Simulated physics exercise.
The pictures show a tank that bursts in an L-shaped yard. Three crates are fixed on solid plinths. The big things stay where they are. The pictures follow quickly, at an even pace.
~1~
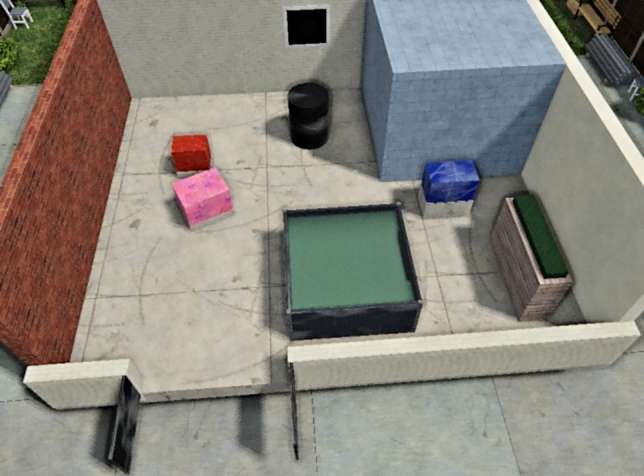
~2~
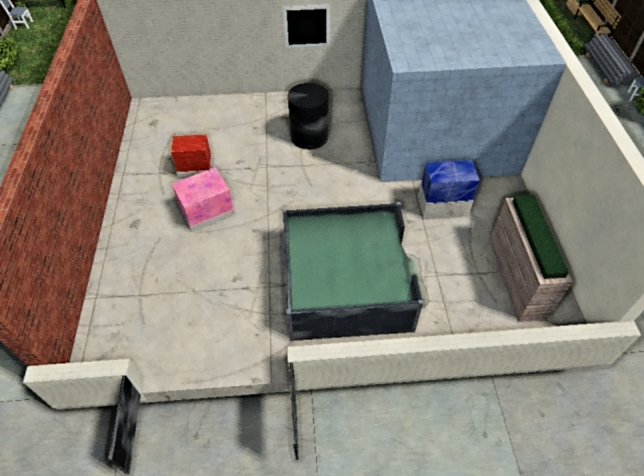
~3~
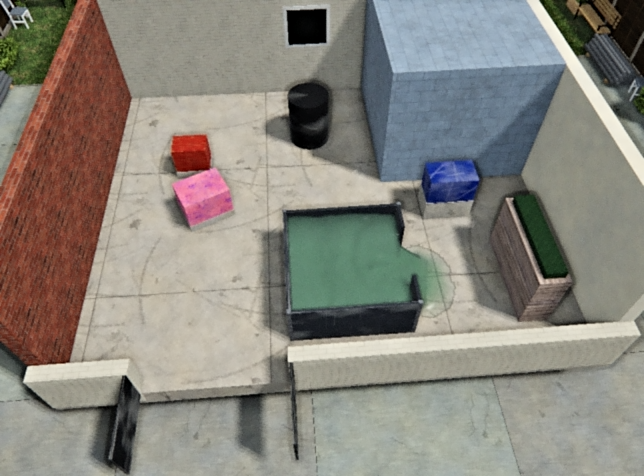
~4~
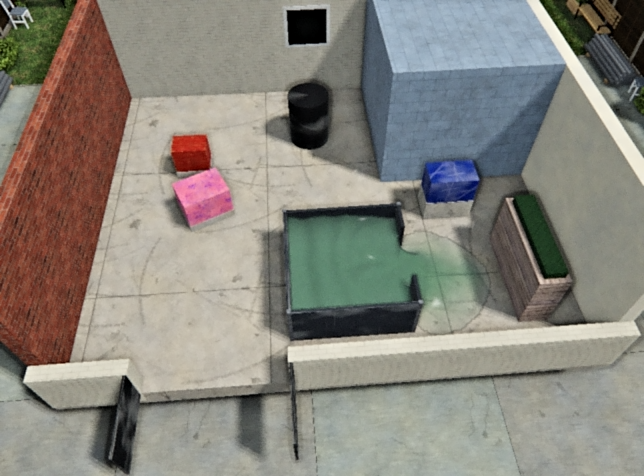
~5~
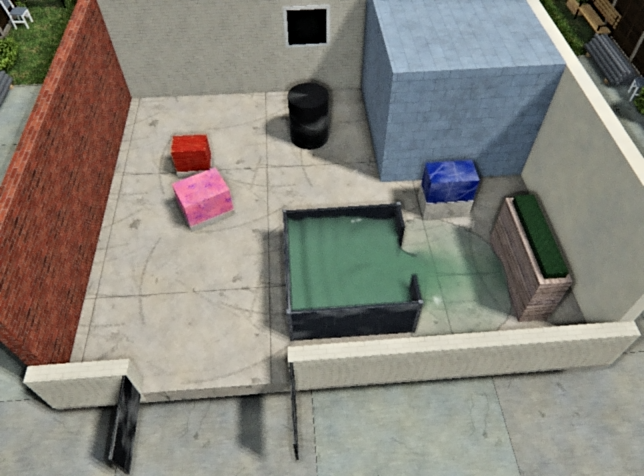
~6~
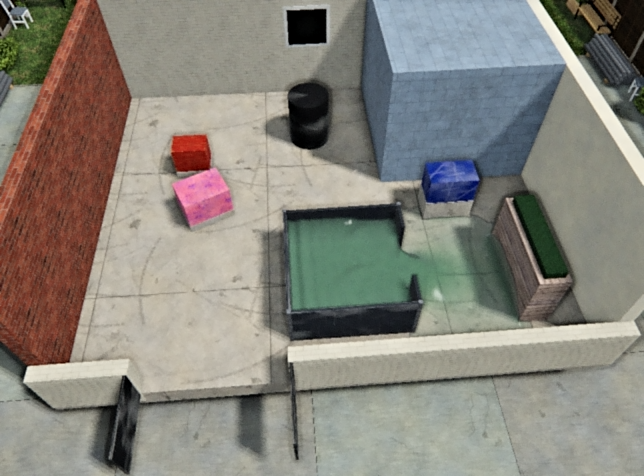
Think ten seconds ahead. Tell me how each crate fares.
One by one: The red crate keeps dry; the pink crate keeps dry; the blue crate keeps dry.
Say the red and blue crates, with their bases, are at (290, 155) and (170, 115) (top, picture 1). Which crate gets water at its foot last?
That is the blue crate.
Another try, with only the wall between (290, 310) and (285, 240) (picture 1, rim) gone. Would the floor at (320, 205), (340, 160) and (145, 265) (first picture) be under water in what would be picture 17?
As listed: Dry, no water, flooded.
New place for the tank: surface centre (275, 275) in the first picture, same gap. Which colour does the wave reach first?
It is the one in blue.
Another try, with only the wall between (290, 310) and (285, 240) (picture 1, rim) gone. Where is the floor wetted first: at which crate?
The pink-painted one.
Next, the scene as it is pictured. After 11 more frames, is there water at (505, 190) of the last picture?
At that place: Awash.
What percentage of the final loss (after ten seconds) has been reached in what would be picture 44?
Near 35 in a hundred.
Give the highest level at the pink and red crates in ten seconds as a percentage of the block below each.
Near 80 and 50 in a hundred.
A moment on, water covers 15 % of the floor; the red crate not reached, the pink crate not reached, the blue crate water round its plinth.
Next, water covers 20 % of the floor; the red crate not reached, the pink crate not reached, the blue crate water round its plinth.
Then, water covers 30 % of the floor; the red crate not reached, the pink crate not reached, the blue crate water round its plinth.
Later, water covers 55 % of the floor; the red crate water round its plinth, the pink crate water round its plinth, the blue crate water round its plinth.
In the end, water covers 85 % of the floor; the red crate stayed above the water, the pink crate stayed above the water, the blue crate stayed above the water.
